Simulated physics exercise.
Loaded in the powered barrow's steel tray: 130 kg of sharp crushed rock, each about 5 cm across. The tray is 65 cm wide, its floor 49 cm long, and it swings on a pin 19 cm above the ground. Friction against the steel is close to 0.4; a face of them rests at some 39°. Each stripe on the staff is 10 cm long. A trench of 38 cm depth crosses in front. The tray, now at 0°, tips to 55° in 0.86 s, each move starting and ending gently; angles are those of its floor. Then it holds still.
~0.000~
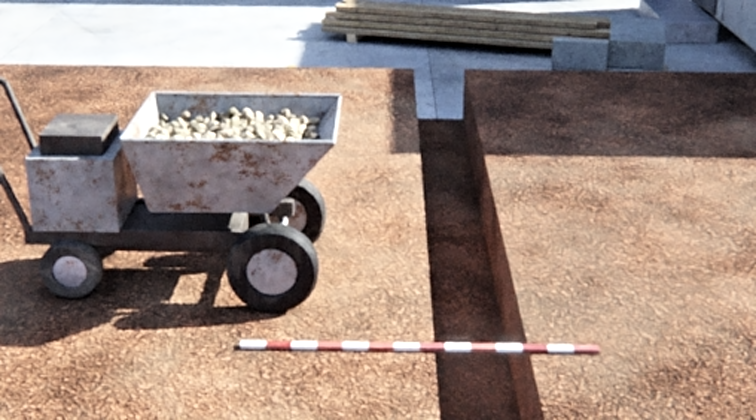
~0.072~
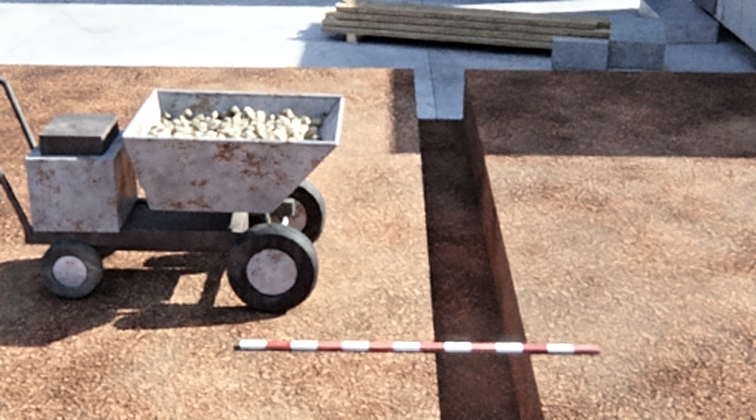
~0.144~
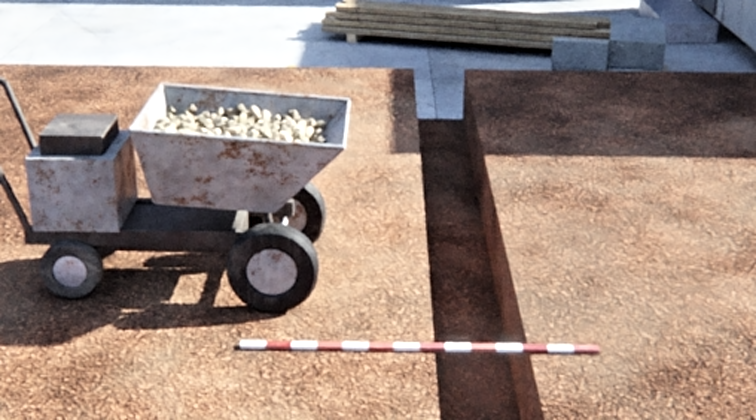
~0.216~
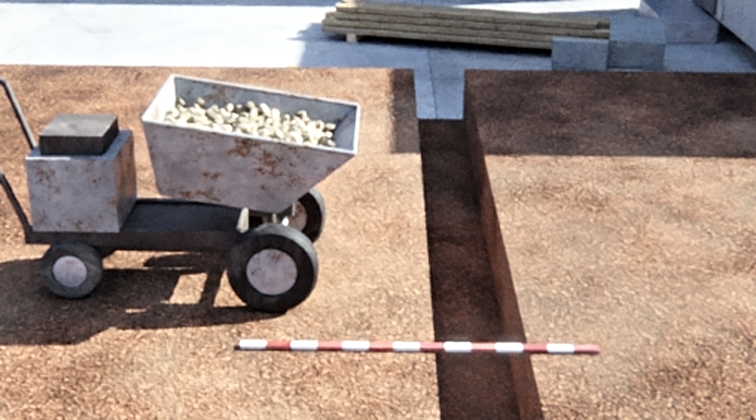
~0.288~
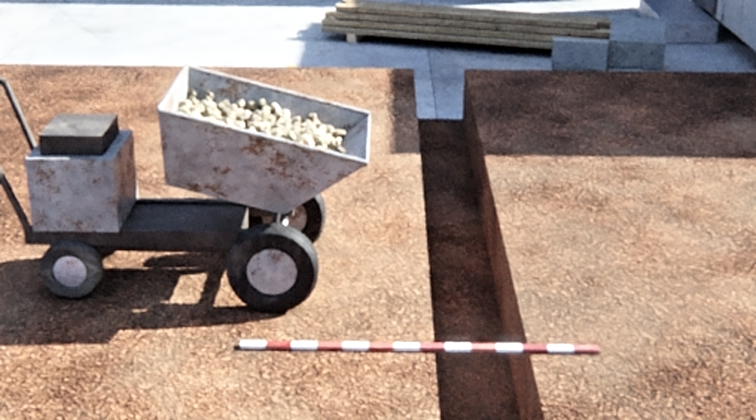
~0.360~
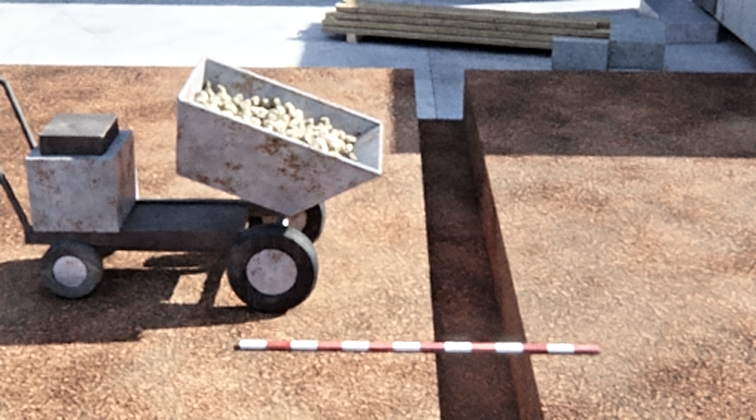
The footage shows a small wheeled barrow standing on brown ground beside a narrow trench, its rusty metal tray full of pale stones; the tray tilts steadily, its left end rising as its right lip moves toward the trench.
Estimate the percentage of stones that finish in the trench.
About 19 per cent.
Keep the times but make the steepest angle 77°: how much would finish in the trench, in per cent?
It would be near 100 per cent.
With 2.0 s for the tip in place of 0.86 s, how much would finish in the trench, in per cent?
It would be near 10 per cent.
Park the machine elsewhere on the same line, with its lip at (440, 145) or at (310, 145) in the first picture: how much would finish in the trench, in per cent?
First some 0, then 15 per cent.
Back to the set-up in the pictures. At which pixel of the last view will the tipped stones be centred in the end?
Their middle is at about (473, 357).
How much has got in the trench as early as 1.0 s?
About 0 per cent by then.
After 0.6 s the floor is at 46°; 100 % in the tray; the foremost stones are at (383, 203).
After 1.0 s the floor is at 55°; 99 % in the tray, 1 % short of the trench, 1 % in the trench; the foremost stones are at (432, 230).
After 1.3 s the floor is at 55°; 88 % in the tray, 1 % short of the trench, 11 % in the trench; the foremost stones are at (504, 336).
After 3.3 s the floor is at 55°; 80 % in the tray, 19 % in the trench; the foremost stones are at (506, 354).
